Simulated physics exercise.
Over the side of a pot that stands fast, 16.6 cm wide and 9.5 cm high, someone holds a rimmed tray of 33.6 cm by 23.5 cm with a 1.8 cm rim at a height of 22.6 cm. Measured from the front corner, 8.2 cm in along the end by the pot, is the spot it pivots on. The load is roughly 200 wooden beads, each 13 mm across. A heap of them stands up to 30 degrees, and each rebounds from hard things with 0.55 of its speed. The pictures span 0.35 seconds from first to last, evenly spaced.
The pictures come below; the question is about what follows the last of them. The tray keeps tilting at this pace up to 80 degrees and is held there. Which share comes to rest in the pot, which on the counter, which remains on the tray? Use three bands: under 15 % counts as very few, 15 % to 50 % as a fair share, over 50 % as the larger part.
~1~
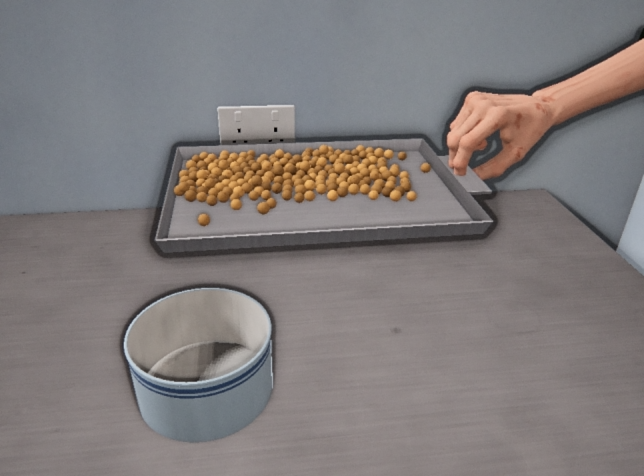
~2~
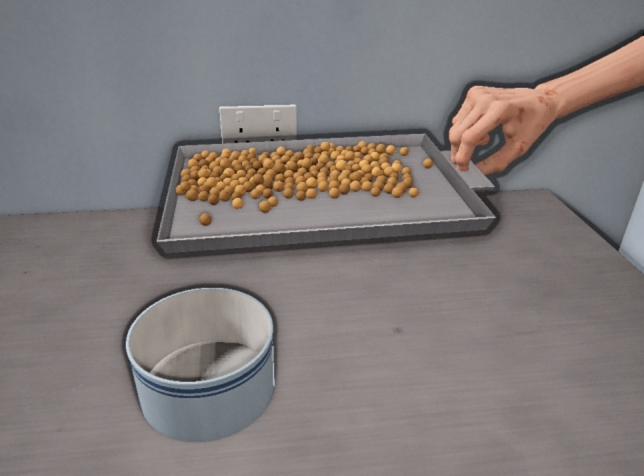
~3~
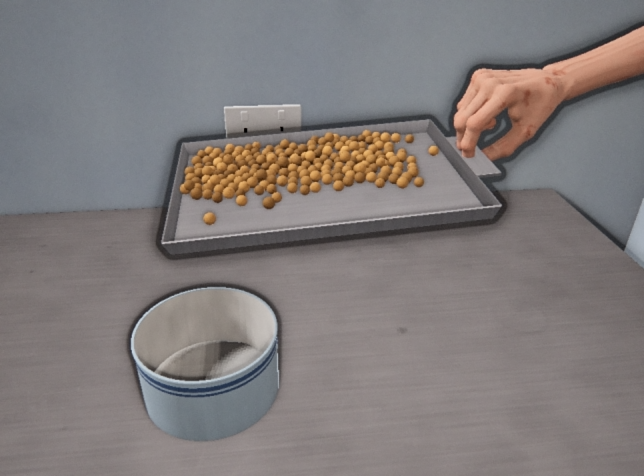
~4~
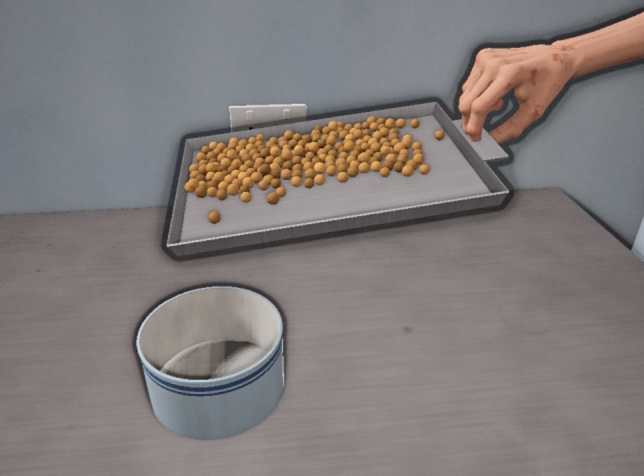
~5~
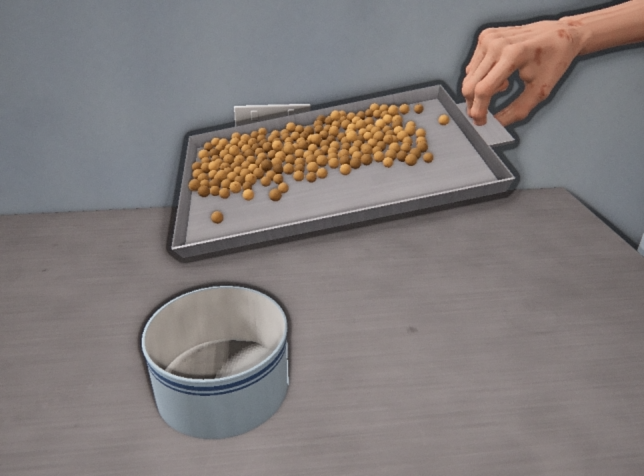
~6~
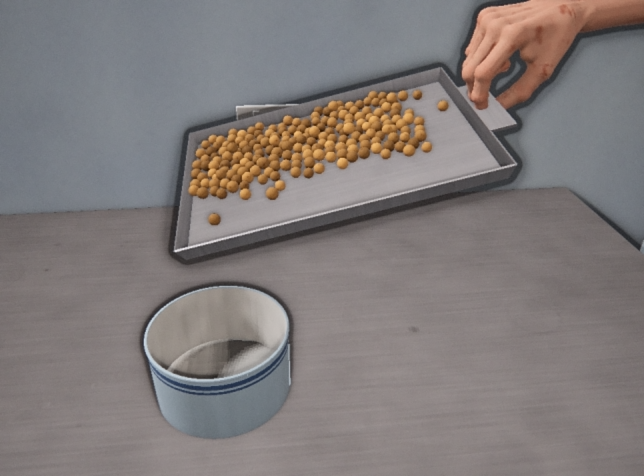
Pot: The larger part; counter: A fair share; tray: Very few.
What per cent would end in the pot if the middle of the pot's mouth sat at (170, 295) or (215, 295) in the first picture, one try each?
About 25 percent the first time and about 0 percent the second.
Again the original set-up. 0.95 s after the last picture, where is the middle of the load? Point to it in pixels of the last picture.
My estimate is roughly (197, 186).
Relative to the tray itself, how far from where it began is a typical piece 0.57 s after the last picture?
12 cm.
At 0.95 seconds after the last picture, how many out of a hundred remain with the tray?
About 85%.
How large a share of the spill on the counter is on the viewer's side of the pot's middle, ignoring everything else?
About 80 percent of the spill.
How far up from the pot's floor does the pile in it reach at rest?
Some 3.0 cm above the floor.
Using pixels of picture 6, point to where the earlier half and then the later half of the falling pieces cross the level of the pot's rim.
Roughly (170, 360) to start, and after that (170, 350).
Then, 0.57 s after the last picture, tilt 46 degrees; the tray holds 95 %, the pot 0 %.
Then, 0.95 s after the last picture, tilt 66 degrees; the tray holds 85 %, the pot 10 %.
Then, 1.41 s after the last picture, tilt 80 degrees; the tray holds 15 %, the pot 55 %.
In the end, pot 75 %, counter 25 %, tray 0 %.
